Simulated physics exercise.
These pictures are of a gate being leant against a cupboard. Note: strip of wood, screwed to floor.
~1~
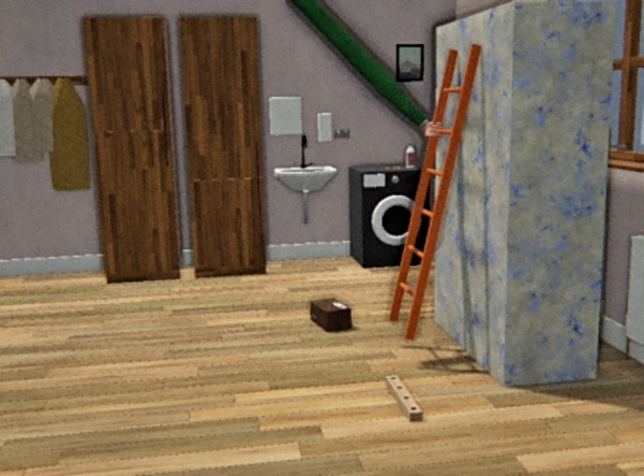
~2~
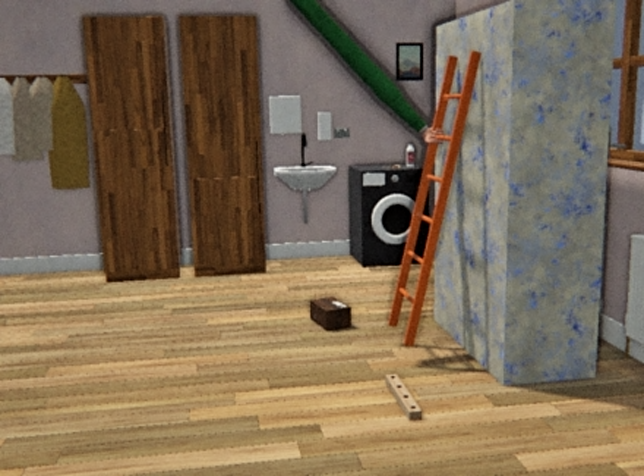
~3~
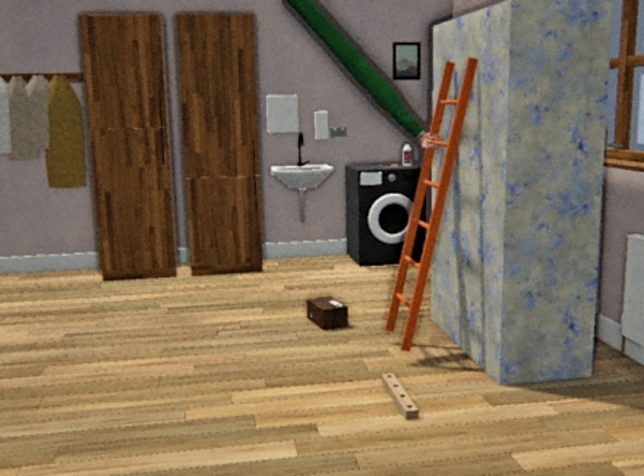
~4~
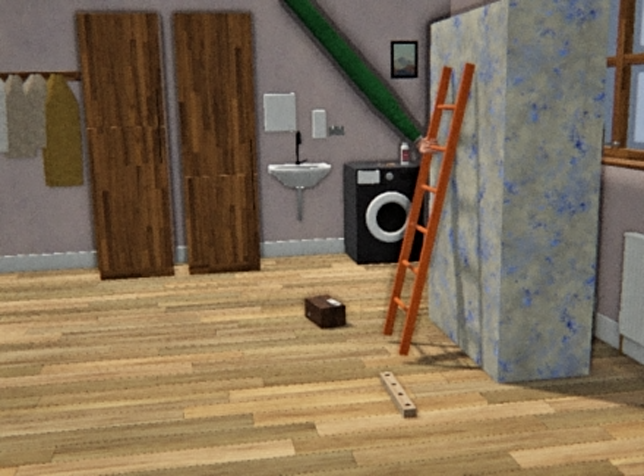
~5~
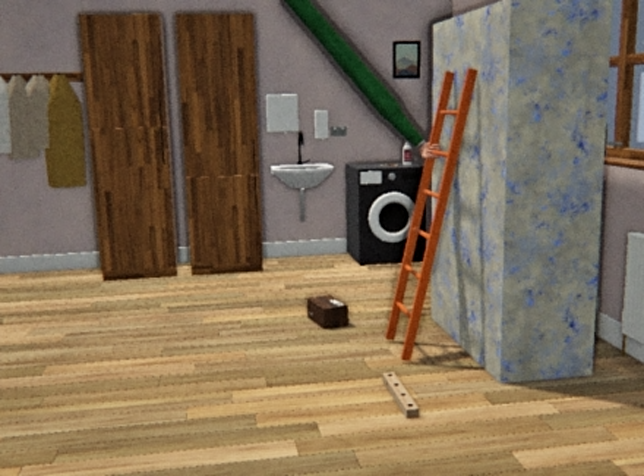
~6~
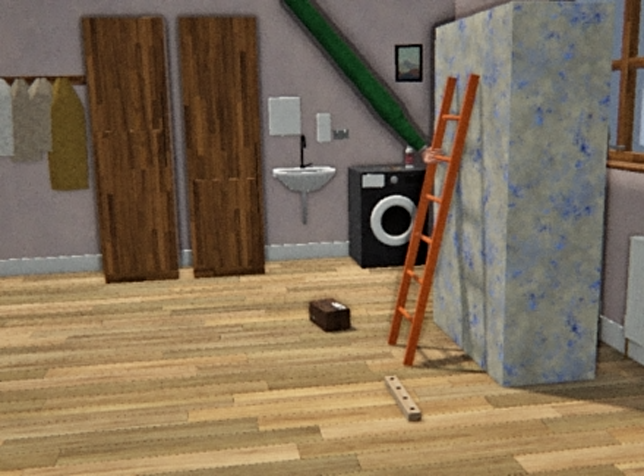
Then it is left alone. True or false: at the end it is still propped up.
True.
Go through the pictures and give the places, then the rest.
The first picture shows still on the way; orange gate (432, 193); batten (403, 397).
The second picture shows still on the way; orange gate (431, 199); brown parcel (330, 313).
The third picture shows still on the way; orange gate (428, 205); batten (399, 395).
The fourth picture shows still on the way; orange gate (426, 209); brown parcel (325, 311).
The fifth picture shows still on the way; orange gate (428, 214); batten (400, 394).
The sixth picture shows in place, still held; orange gate (430, 219); brown parcel (329, 315).
Then, 0.32 s on from there, orange gate at rest near (430, 220).
In the end, the orange gate remains leaning, near (430, 220); the other things unmoved.
